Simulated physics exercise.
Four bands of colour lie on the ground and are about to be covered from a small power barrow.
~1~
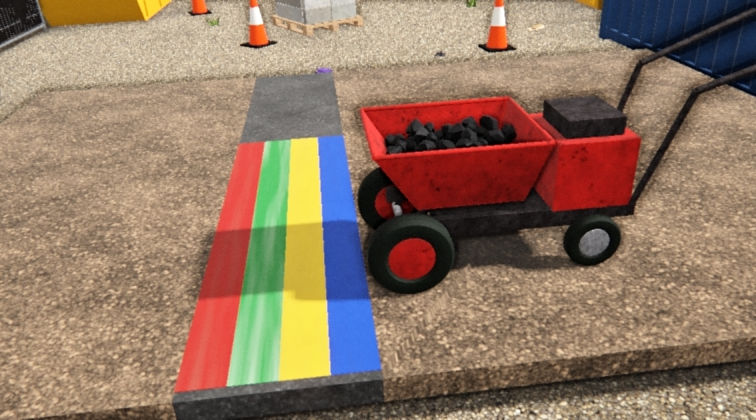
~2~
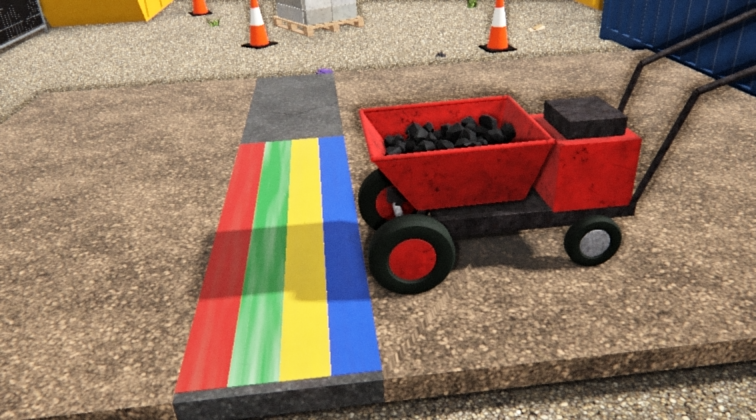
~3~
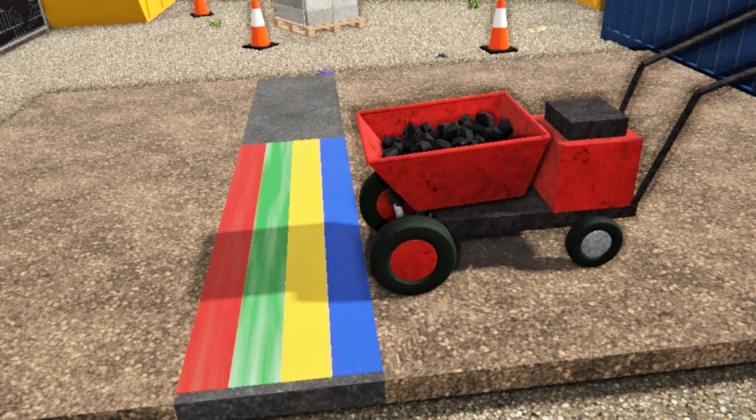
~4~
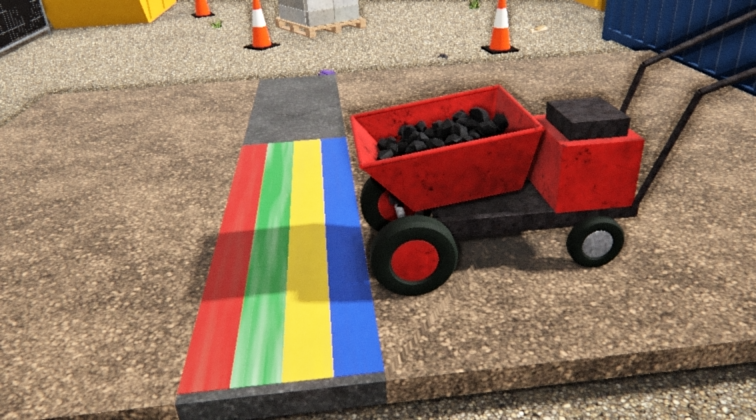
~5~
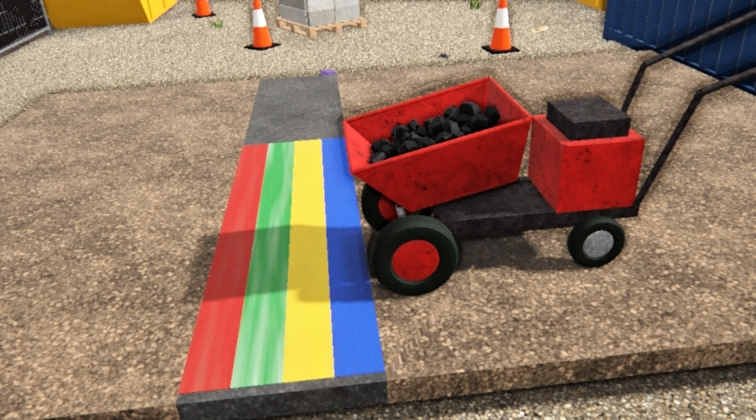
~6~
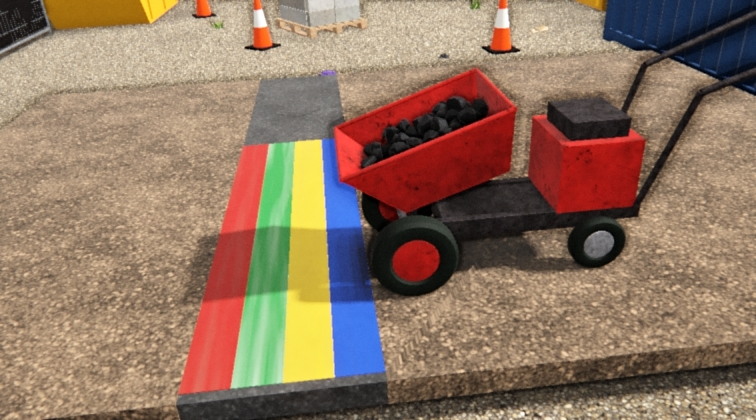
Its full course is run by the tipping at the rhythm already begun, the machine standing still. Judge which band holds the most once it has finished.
Most on it: Green.
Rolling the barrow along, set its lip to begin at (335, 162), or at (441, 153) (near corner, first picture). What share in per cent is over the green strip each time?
You'd get around 20 in a hundred, then 10 in a hundred.
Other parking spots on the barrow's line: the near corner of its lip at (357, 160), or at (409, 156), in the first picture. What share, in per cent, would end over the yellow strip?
Roughly 0 per cent, and 40 per cent.
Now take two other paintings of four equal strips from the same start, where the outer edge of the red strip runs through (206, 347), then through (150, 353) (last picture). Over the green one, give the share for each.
About 30 % and 30 %.
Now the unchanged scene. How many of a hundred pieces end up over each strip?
Percentages: Blue 0, yellow 15, green 35, red 20.
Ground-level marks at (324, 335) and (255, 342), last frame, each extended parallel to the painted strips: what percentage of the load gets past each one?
Respectively 80 and 40 %.
Shortly afterwards, skip tipped steeply; the whole lot in the skip.
Next, skip tipped right over; the bulk in the skip; only a few over the yellow strip; a little over the green strip; only a few over the red strip.
Some moments later, skip tipped right over; near a quarter in the skip; a little over the yellow strip; near a third over the green strip; near a quarter over the red strip; a little off the paint.
In the end, skip tipped right over; near a quarter in the skip; none at all over the blue strip; a little over the yellow strip; near a third over the green strip; near a quarter over the red strip; a little off the paint.
